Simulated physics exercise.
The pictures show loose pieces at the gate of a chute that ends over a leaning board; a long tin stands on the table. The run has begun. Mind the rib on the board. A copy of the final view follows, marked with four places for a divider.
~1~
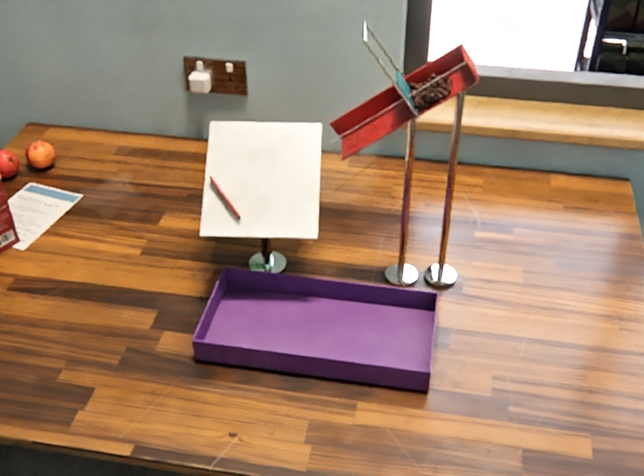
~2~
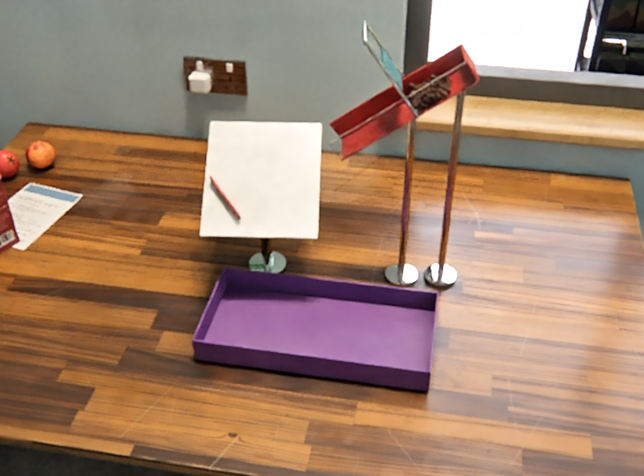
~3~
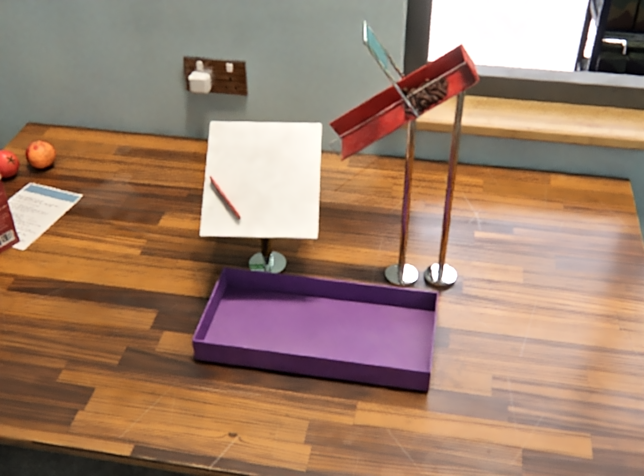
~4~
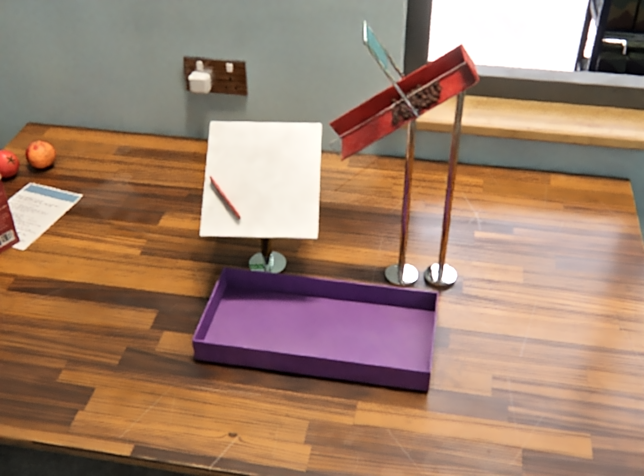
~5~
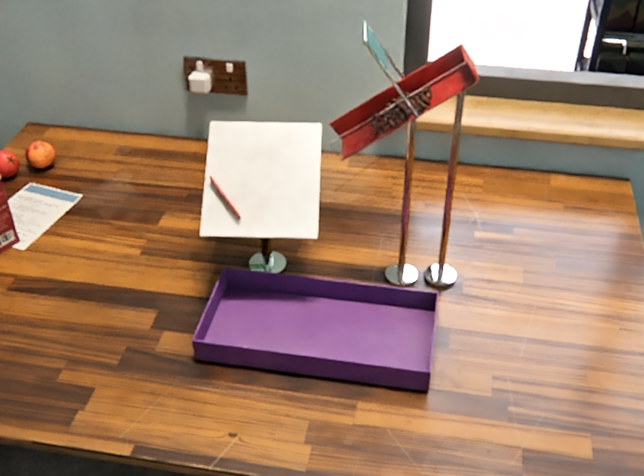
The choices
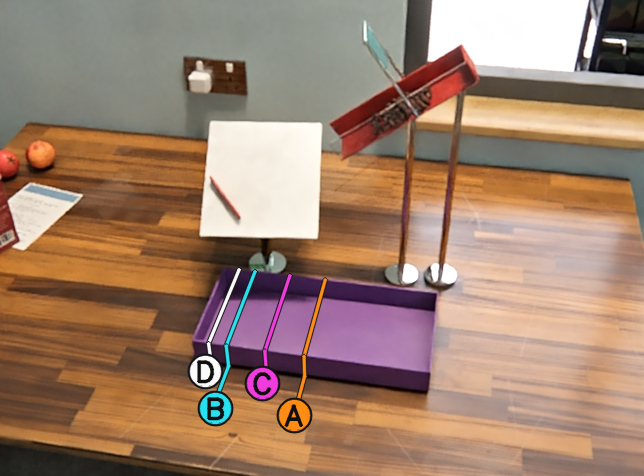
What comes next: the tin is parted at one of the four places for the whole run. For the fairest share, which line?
B works best here.
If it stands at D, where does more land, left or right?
More lands on the right.
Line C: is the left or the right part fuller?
The left side.
On the marked copy, line A crosses the front rim at (304, 355); line B crosses the front rim at (226, 344); line C crosses the front rim at (265, 350); line D crosses the front rim at (208, 342).
If A is chosen, of what is caught, the whole lot on the left of the divider, none at all on the right.
If B is chosen, of what is caught, close to half on the left of the divider, close to half on the right.
If C is chosen, of what is caught, all but a few on the left of the divider, a small share on the right.
If D is chosen, of what is caught, a small share on the left of the divider, all but a few on the right.
